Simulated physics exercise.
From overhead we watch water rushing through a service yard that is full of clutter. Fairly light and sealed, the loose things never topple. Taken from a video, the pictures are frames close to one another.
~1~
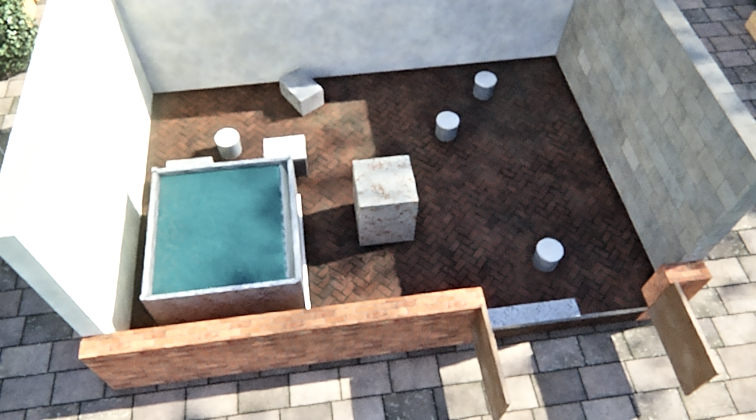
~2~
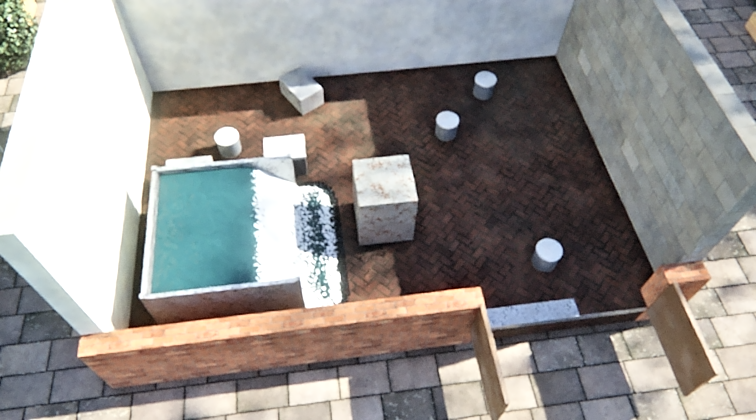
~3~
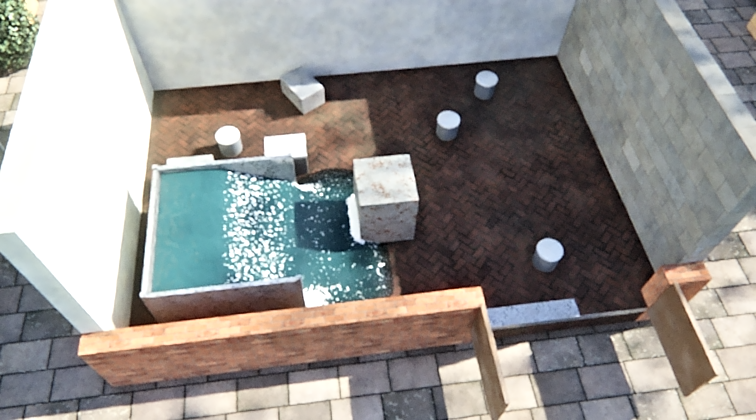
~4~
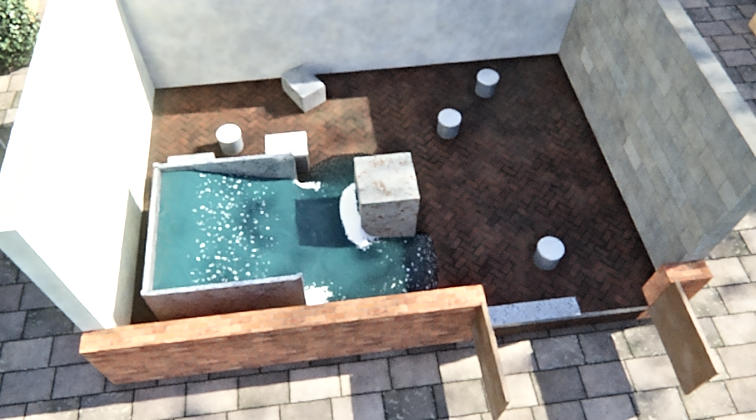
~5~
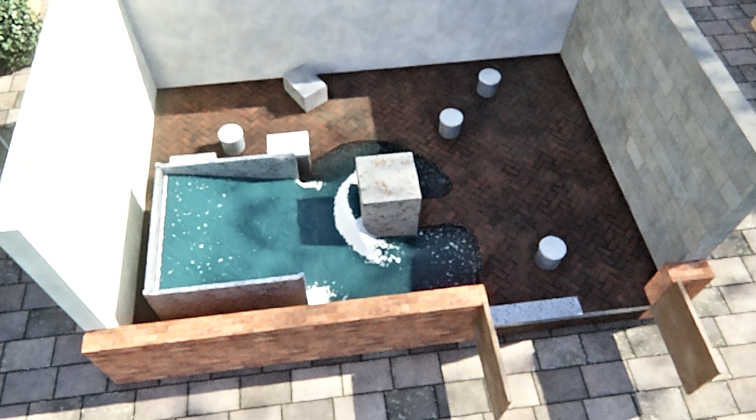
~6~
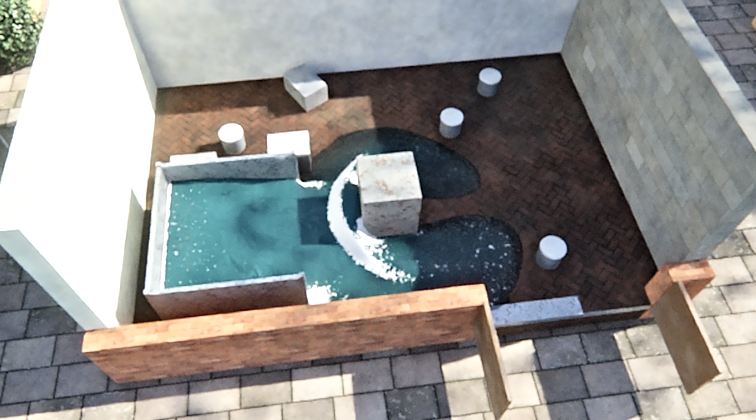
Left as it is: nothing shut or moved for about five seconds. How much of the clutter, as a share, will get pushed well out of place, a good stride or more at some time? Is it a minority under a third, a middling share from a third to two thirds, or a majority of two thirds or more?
Within the middle band.
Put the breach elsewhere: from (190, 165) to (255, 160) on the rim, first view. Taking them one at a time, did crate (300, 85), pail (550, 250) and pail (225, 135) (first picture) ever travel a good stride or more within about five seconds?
Lab note - in sequence: Made it that far; never that far; made it that far.
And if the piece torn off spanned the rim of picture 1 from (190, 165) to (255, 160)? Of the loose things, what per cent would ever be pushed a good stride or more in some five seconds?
I'd put it at about 90 percent.
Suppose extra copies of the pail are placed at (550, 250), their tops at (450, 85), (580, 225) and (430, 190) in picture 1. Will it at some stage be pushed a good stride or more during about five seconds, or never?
Each in turn: Pushed clear, pushed clear, stays in place.
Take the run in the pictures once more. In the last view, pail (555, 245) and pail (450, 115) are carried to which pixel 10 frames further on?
Roughly (638, 223), then (527, 87).
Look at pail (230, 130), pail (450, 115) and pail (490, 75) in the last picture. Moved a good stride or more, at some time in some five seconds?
One after the other: No, yes, moved that far.
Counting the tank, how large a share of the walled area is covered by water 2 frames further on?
I'd put it near 45 percent.
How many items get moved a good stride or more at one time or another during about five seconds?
Total: 4.
A moment on, 0 of 7 are well off their spots; 0 afloat.
Next, 2 of 7 are well off their spots; 1 afloat.
Later, 4 of 7 are well off their spots; 3 afloat.
In the end, 4 of 7 are well off their spots, and 4 have been at some point; 2 afloat.
